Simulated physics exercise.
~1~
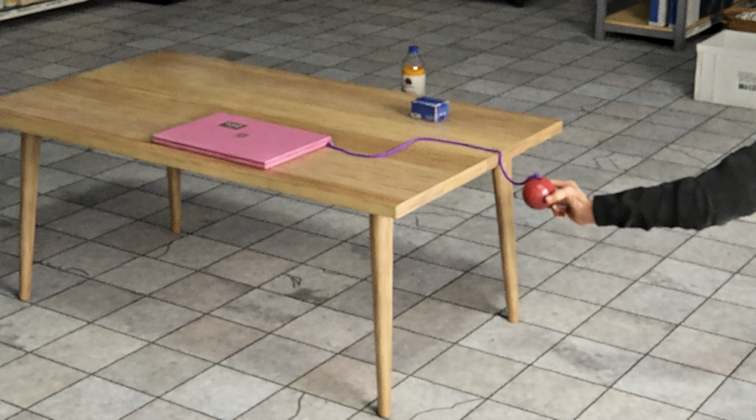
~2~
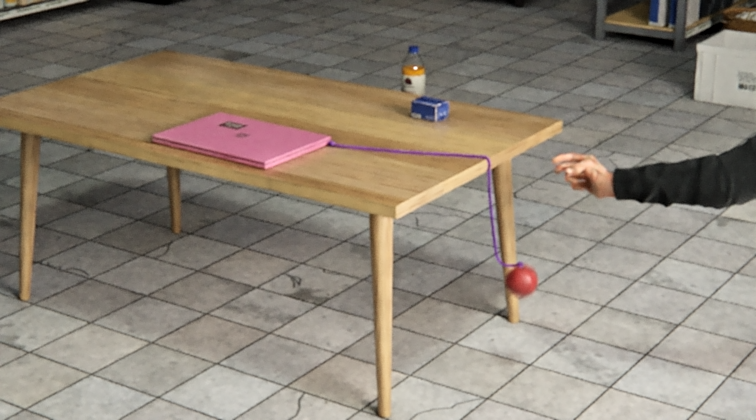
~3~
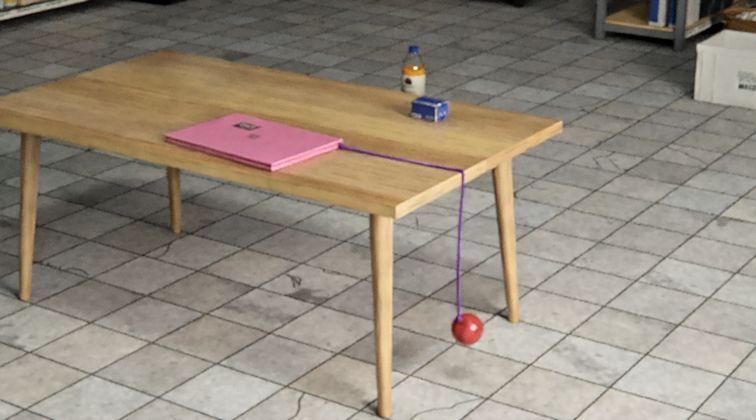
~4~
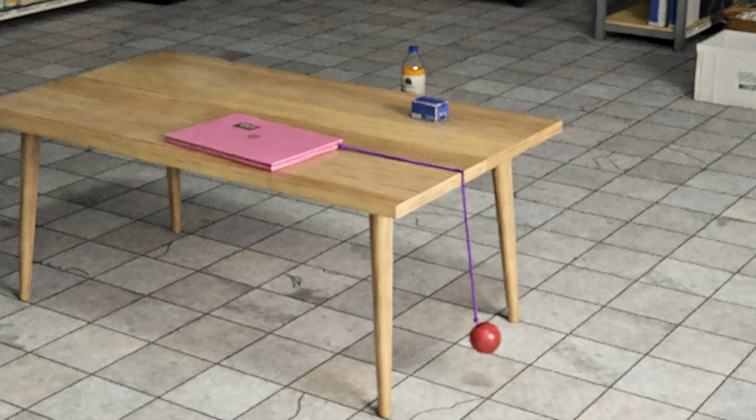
The clip opens on a wooden table holding a pink laptop, a small blue box and a bottle, while a hand at the right holds a red apple out past the table's edge, with a slack purple string running from it to the laptop. The hand lets go and draws back, and the apple drops as the string pulls straight over the edge. The apple sinks lower and swings left, and the laptop slides slightly to the right. The apple then swings a little back to the right. It ends hanging above the floor, with laptop and blue box still on the table.
